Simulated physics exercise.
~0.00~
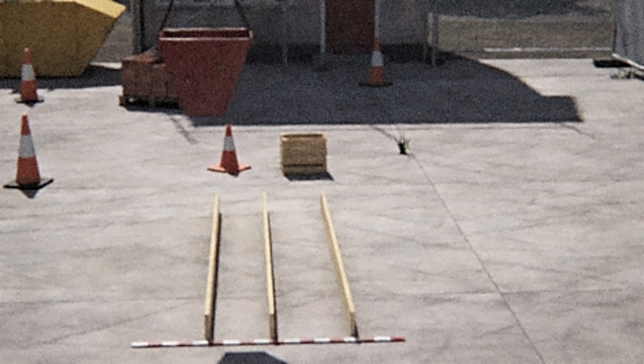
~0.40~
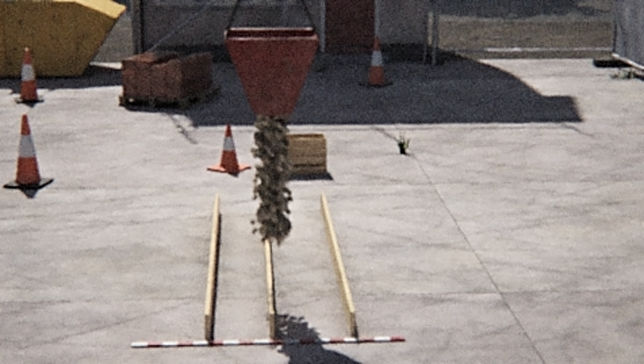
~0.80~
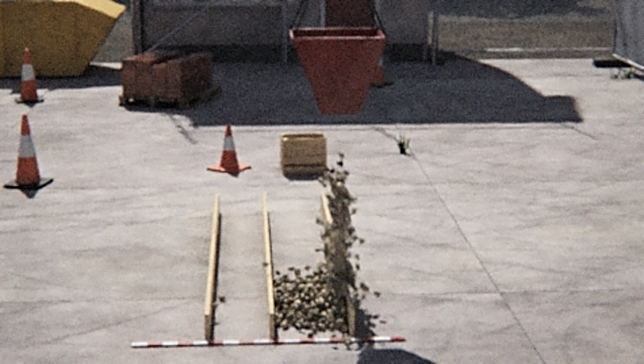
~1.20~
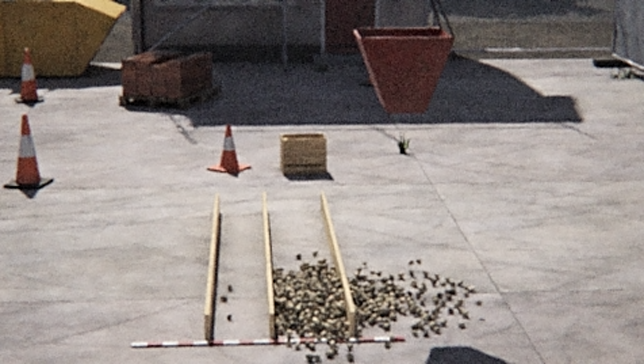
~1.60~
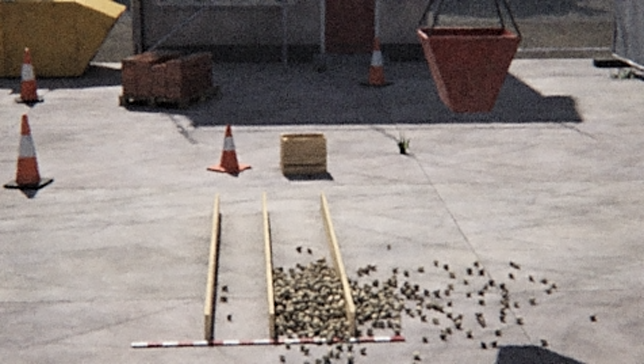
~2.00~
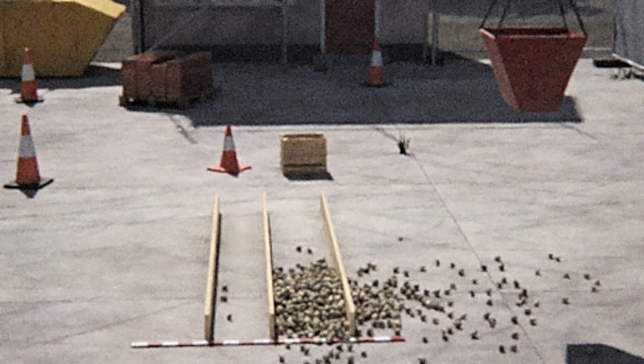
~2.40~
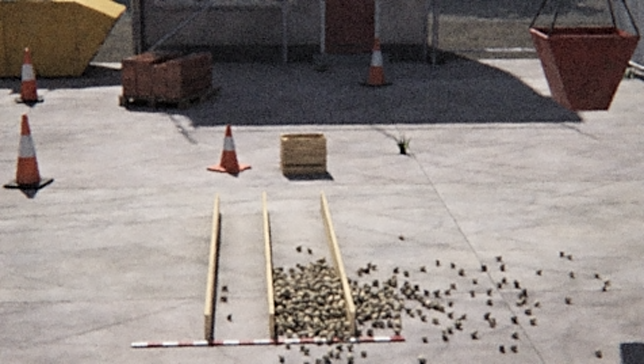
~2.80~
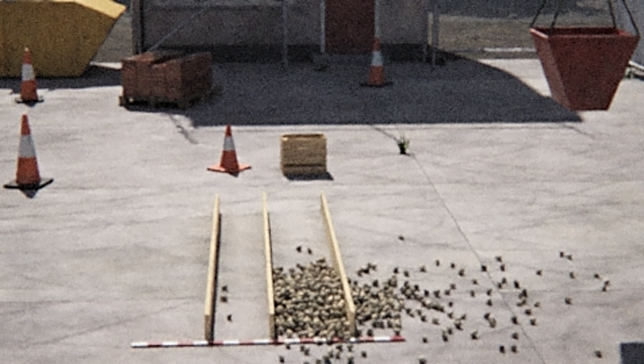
Red skip moving right over a yard, dropping round stones that mostly fill the right bay, the rest scattering right of it.
